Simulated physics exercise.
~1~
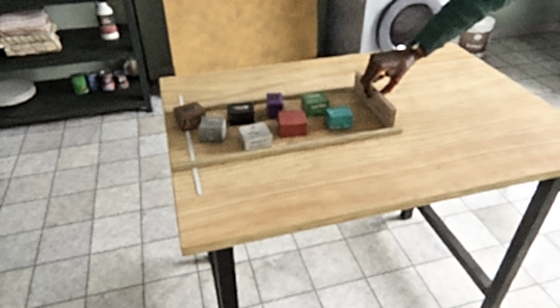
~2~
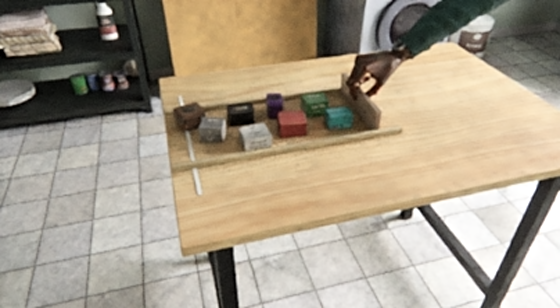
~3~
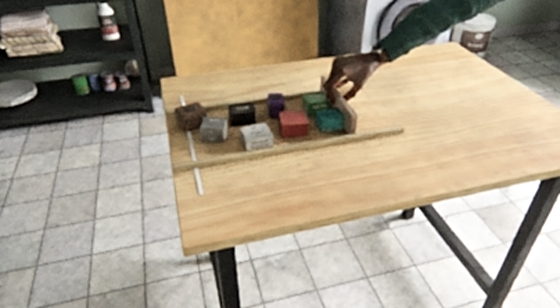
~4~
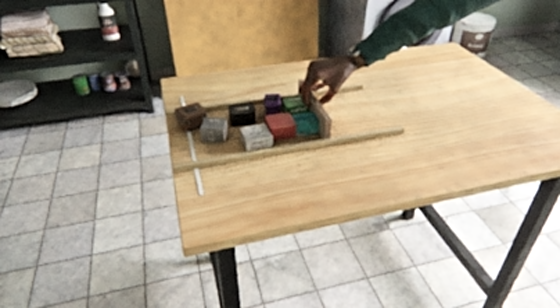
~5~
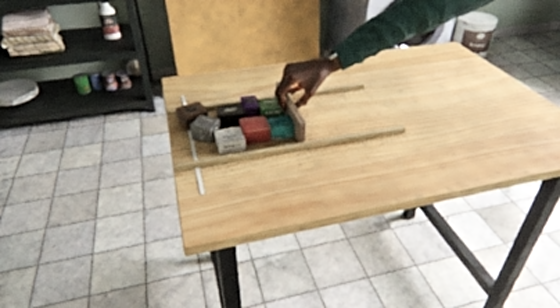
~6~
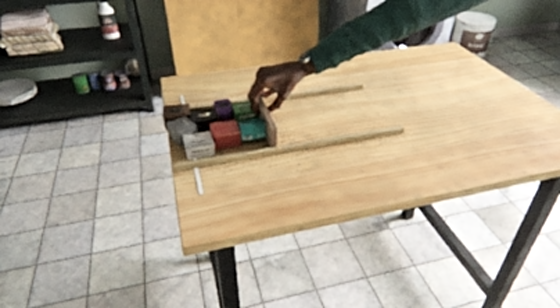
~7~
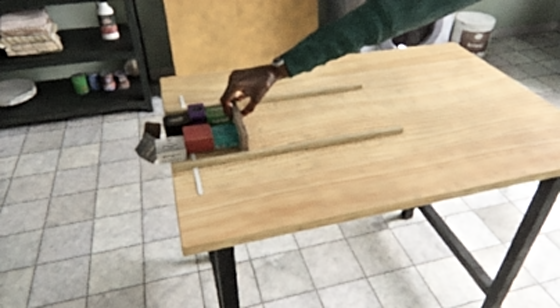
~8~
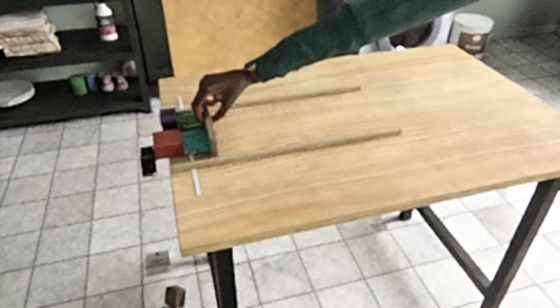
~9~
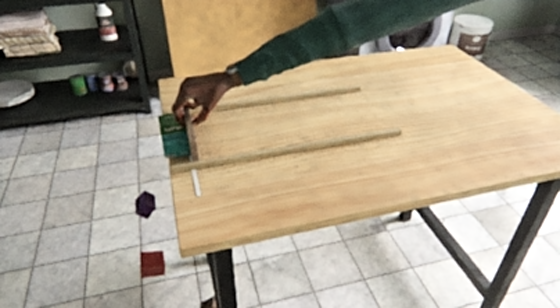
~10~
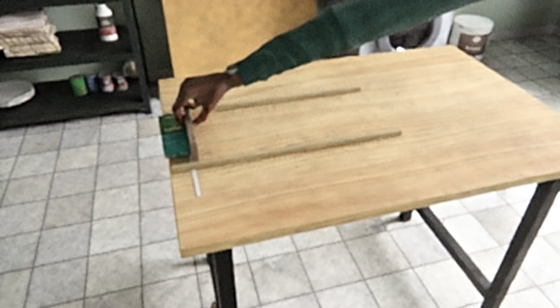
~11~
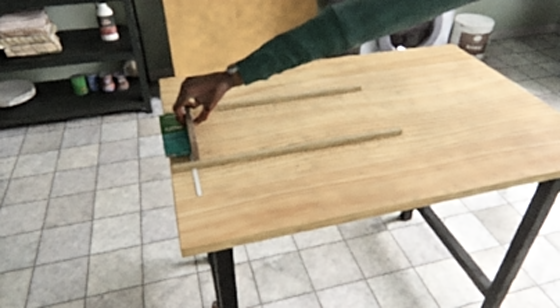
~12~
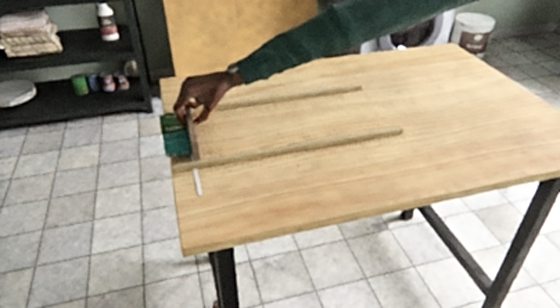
At first, a hand in a green sleeve holds a small wooden board on a table, to the right of a scatter of coloured blocks lying between two thin rails. The hand slides the board left, and it gathers the teal and green blocks, then the red and purple ones, into a tight cluster. Pushed on toward the left edge, the grey and brown blocks tip over first. The white and black ones follow, and then the red and purple blocks drop toward the tiled floor. Finally the hand stops at the edge, with green and teal blocks still against the board.
